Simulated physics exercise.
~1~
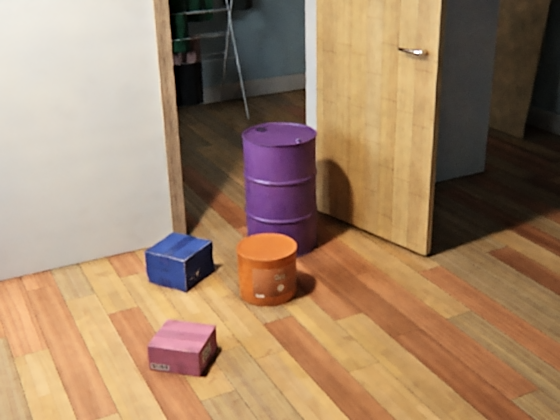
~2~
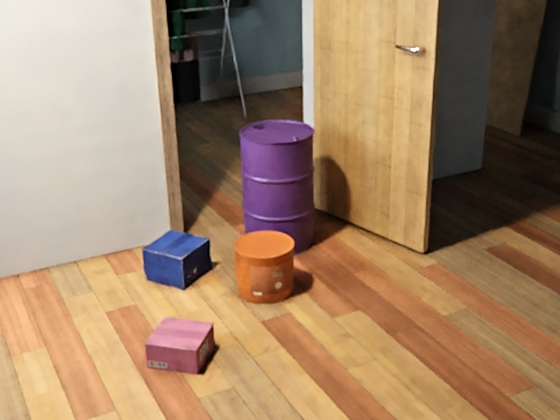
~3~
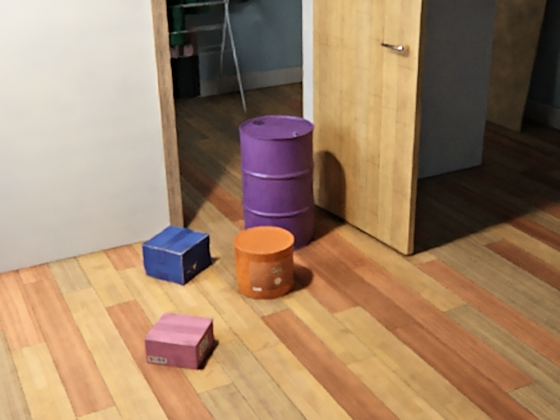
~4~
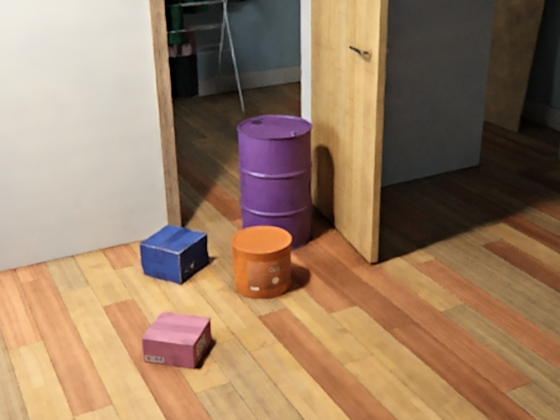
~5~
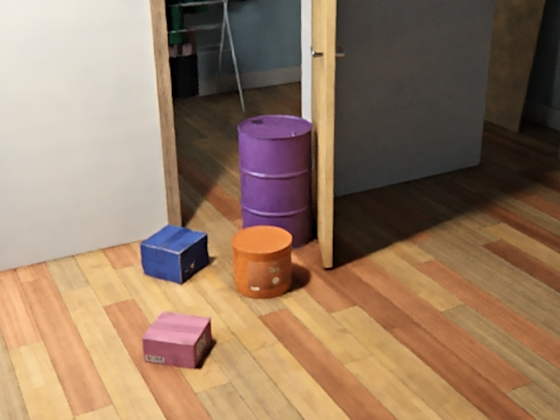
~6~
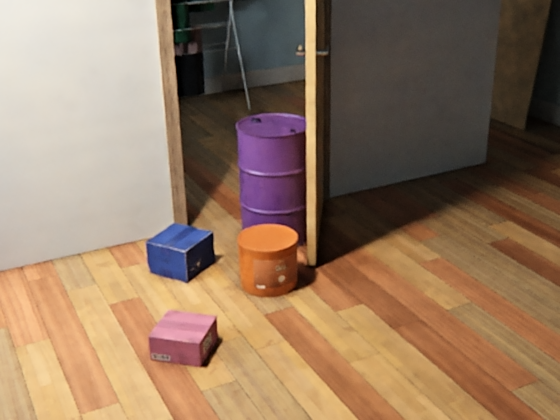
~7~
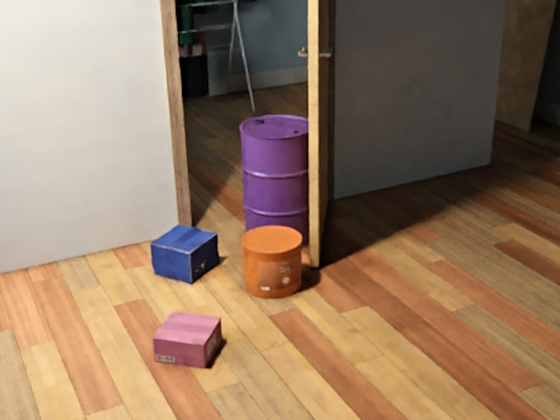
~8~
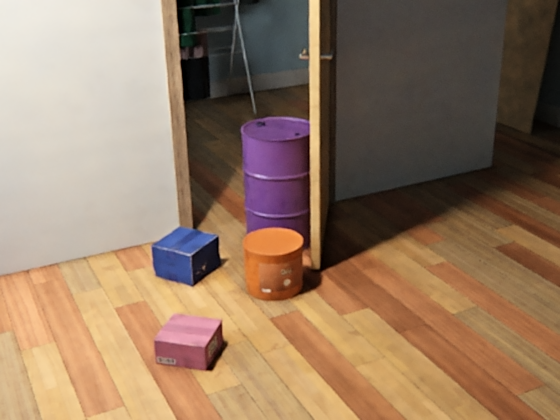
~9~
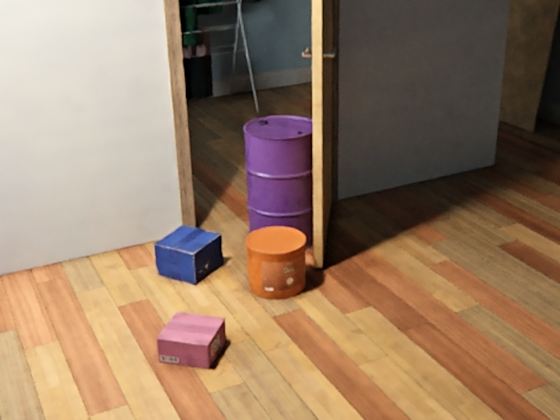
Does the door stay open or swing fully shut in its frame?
It stays open, coming to rest at the purple drum well short of the frame.
